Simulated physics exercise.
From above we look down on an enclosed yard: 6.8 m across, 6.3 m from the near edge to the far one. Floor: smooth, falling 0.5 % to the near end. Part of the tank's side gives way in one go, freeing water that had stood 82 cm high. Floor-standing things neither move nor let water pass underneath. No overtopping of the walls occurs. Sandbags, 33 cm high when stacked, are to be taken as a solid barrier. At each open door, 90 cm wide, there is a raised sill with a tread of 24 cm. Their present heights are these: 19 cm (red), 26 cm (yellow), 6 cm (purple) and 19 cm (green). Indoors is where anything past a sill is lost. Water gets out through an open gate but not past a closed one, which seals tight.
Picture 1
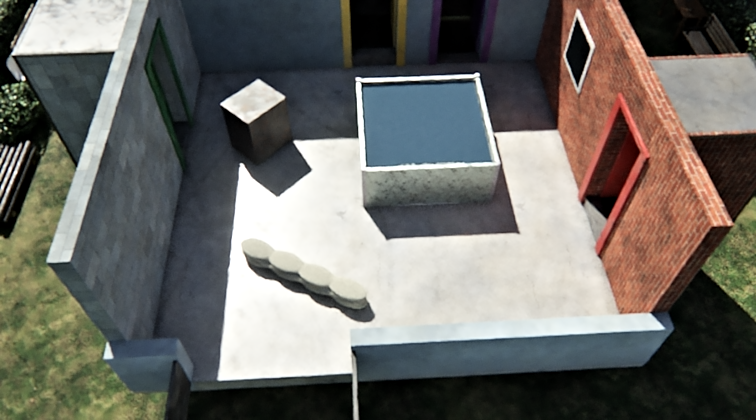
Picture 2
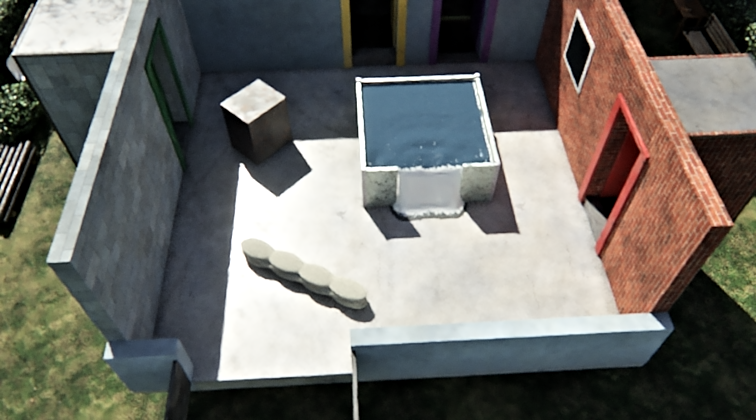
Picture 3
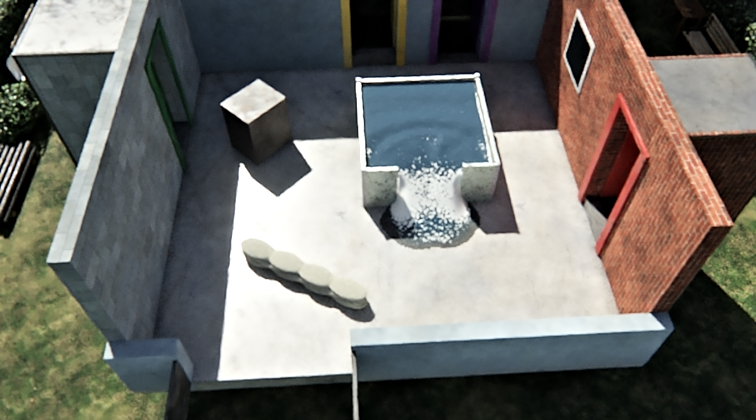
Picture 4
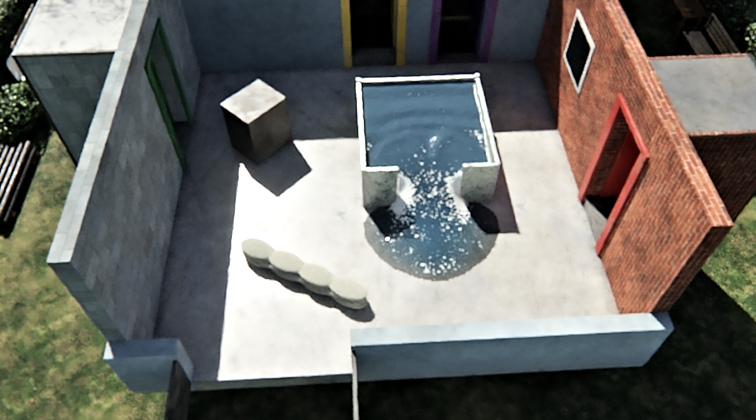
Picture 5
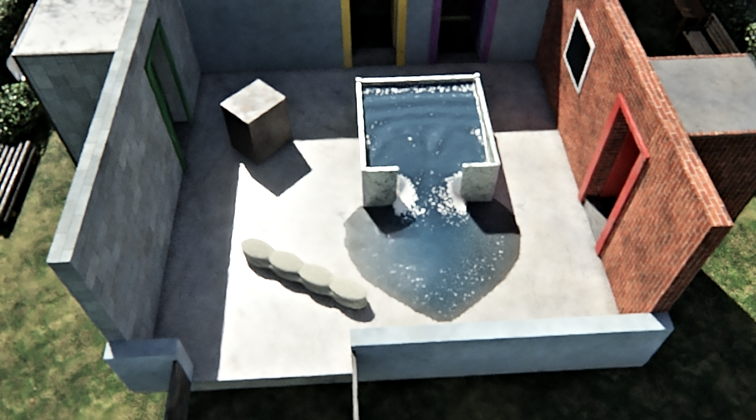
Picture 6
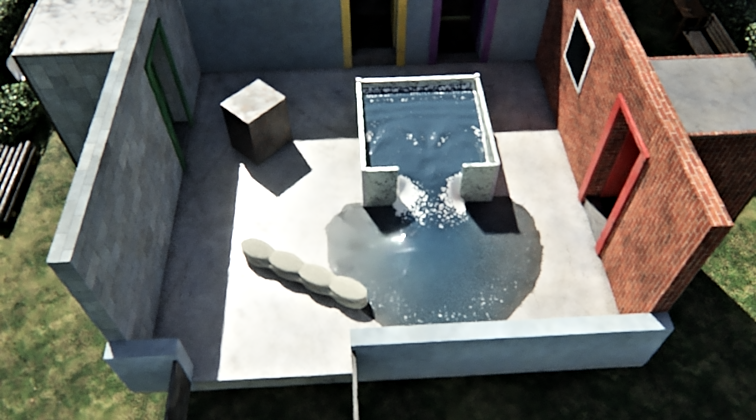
In a walled yard seen from above, a raised tank stands full of still, dark water near a block and a row of pale round stools. Part of its near side gives way, and water pours through the gap, foaming and spreading across the pale floor in a widening pool that reaches the stools.
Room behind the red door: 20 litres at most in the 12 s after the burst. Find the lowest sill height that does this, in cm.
The lowest height is about 7.5 cm.
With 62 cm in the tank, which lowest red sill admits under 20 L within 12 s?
Step height: Approx. 5.5 cm.
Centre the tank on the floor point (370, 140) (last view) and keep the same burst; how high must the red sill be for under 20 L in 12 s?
8.5 cm, give or take.
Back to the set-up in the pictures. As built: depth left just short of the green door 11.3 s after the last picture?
About 10.0 centimetres.
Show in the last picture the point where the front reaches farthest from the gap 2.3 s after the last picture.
Lab note: Front tip approx. at (148, 367).
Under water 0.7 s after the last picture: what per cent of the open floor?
Close to 25 per cent of it is wet.
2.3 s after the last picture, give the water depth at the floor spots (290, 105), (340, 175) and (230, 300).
Depth: About 0, 1, 2 cm.
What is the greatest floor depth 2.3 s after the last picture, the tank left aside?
35 cm.
Then, 0.7 s after the last picture water covers 25 % of the floor, deepest (43 cm) near (426, 210); it has not reached the red door.
Then, 2.3 s after the last picture water covers 50 % of the floor, deepest (35 cm) near (620, 342); 10 cm at the red door, 0 litres in over its 19 cm sill.
Then, 11.3 s after the last picture water covers 95 % of the floor, deepest (12 cm) near (255, 76); 6 cm at the red door, 0 litres in over its 19 cm sill.
At the red door as built, the water peaked near 12 cm, 4.1 s after the last picture.
With a sill of 7 cm, 28 litres would have come in within the 12 s; with 9.5 cm, 7 litres. So under 20 litres takes about 7.5 cm.
